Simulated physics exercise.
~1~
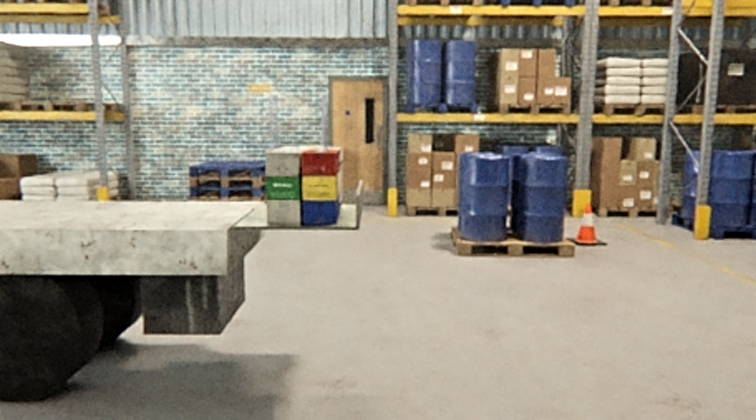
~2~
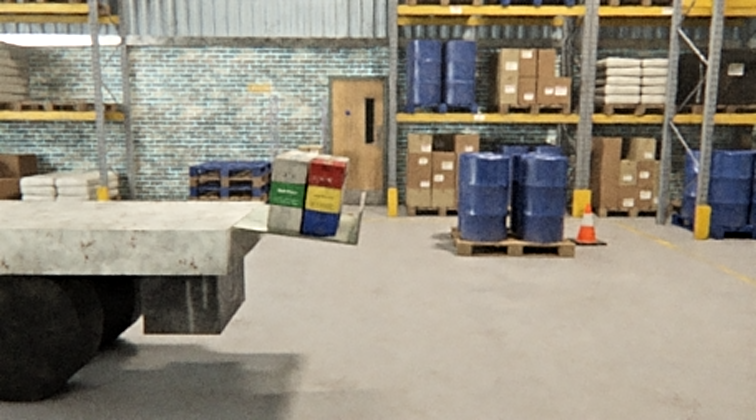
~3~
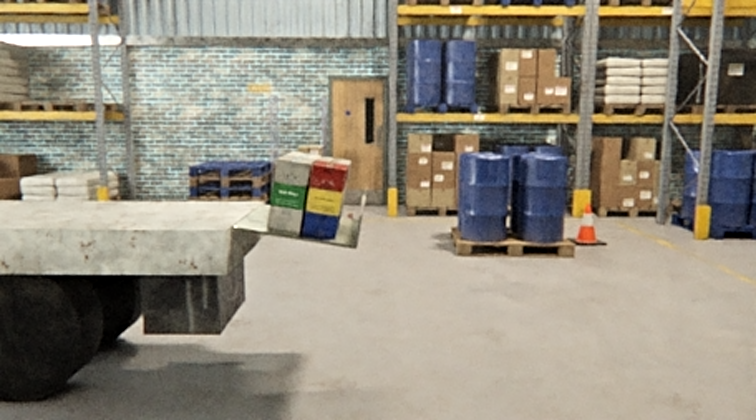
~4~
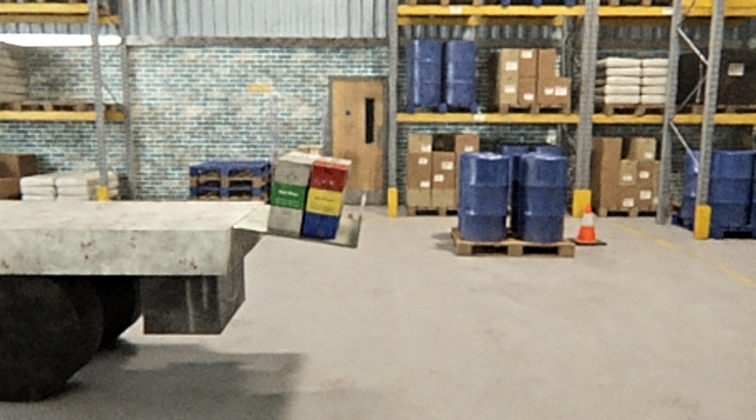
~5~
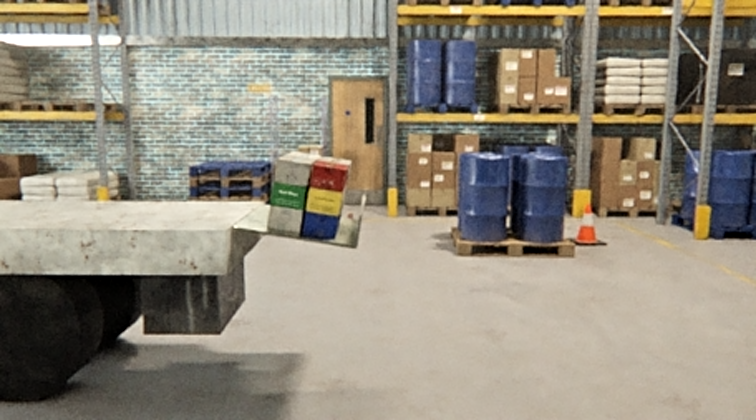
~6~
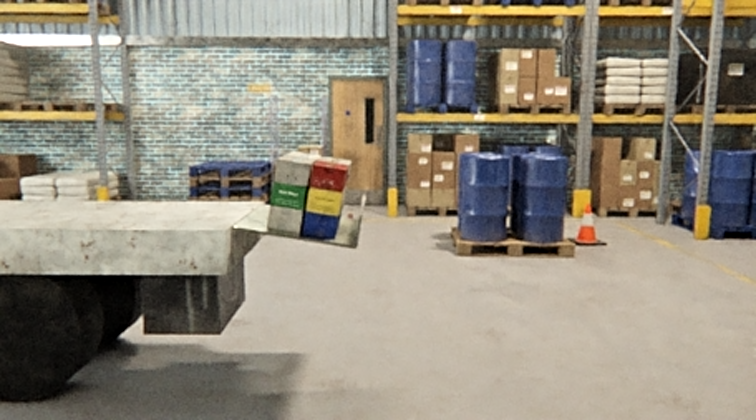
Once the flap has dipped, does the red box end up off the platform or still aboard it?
The red box stays aboard. It leans with the sloping flap and rests there with the rest of the pile.
